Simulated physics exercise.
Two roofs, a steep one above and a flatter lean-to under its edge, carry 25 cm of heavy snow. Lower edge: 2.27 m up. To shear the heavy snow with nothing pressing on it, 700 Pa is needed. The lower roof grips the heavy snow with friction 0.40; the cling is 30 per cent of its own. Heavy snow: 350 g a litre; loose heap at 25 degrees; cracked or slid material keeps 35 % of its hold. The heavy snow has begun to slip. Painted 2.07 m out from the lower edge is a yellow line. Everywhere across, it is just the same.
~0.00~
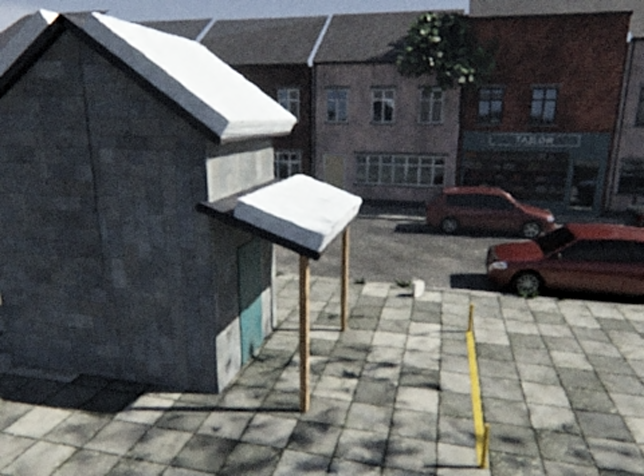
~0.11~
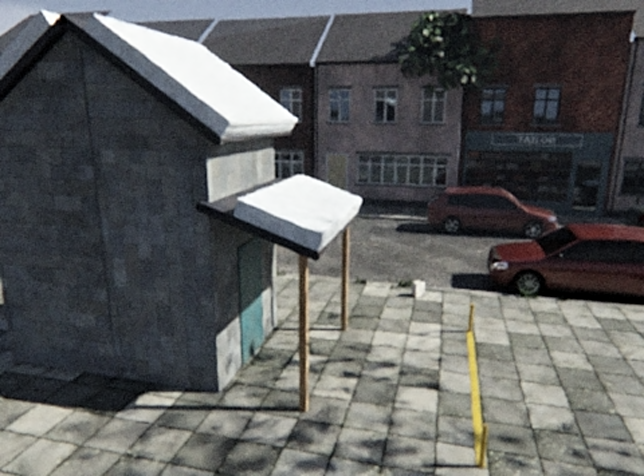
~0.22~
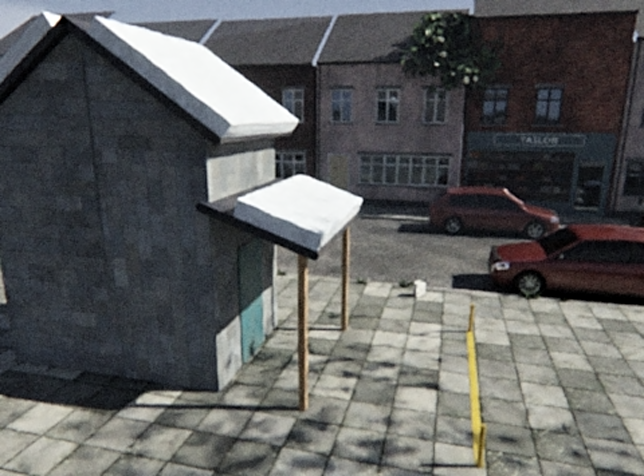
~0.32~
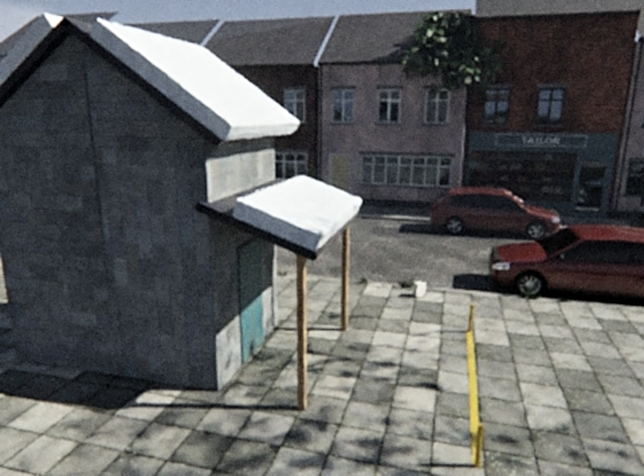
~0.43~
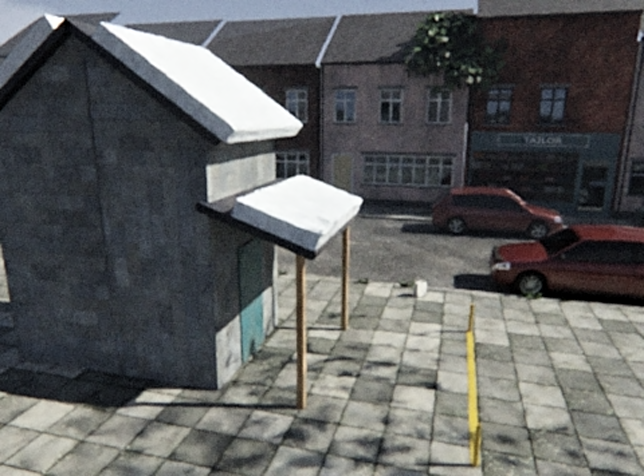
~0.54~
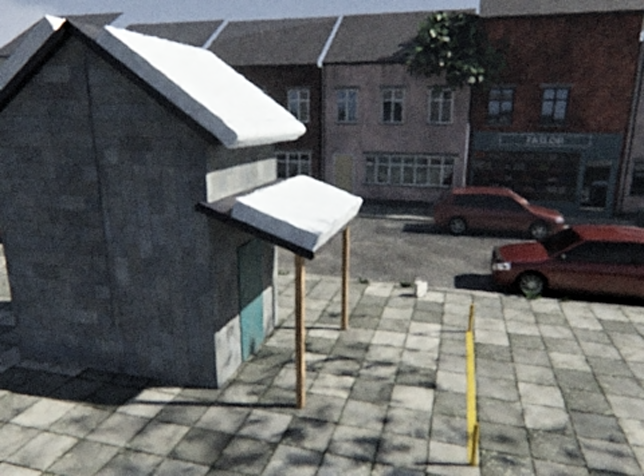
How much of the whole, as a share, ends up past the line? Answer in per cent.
Something like 4 per cent.
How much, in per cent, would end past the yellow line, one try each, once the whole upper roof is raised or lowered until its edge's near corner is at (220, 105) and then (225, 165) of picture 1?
The first try gives about 16 % and the second about 0 %.
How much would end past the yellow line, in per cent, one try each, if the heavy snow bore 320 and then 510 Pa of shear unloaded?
In order: Around 25 % and around 16 %.
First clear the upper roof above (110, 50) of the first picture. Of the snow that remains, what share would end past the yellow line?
I'd put it at around 1 percent.
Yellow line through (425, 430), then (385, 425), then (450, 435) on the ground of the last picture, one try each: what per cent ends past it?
Respectively about 18 in a hundred, 35 in a hundred and 9 in a hundred.
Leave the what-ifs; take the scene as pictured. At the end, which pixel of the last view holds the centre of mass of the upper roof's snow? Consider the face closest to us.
Roughly at (371, 359).
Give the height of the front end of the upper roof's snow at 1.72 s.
Somewhere around 2.6 metres, I'd say.
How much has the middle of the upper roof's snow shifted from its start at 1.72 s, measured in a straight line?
I'd say close to 1.8 m.
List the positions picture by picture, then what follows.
Front end of the heavy snow at (223, 134), in the first frame.
Front end of the heavy snow at (223, 134), its middle shifted 6 mm, in the second frame.
Front end of the heavy snow at (224, 136), its middle shifted 2.4 cm, 1 % of it past the upper edge, in one piece, in the third frame.
Front end of the heavy snow at (225, 130), its middle shifted 5.4 cm, 2 % of it past the upper edge, in one piece, in the fourth frame.
Front end of the heavy snow at (227, 126), its middle shifted 9.9 cm, 5 % of it past the upper edge, in one piece, in the fifth frame.
Front end of the heavy snow at (231, 132), its middle shifted 16 cm, 8 % of it past the upper edge, cracking, in the sixth frame.
By 1.08 s, none is below the lower edge and 0 % is past the line.
By 1.72 s, none is below the lower edge and 0 % is past the line.
By 2.36 s, 16 % is below the lower edge and 0 % is past the line.
By 3.00 s, 62 % is below the lower edge and 1 % is past the line.
By 4.50 s, at the end, 64 % is below the lower edge and 4 % is past the line.
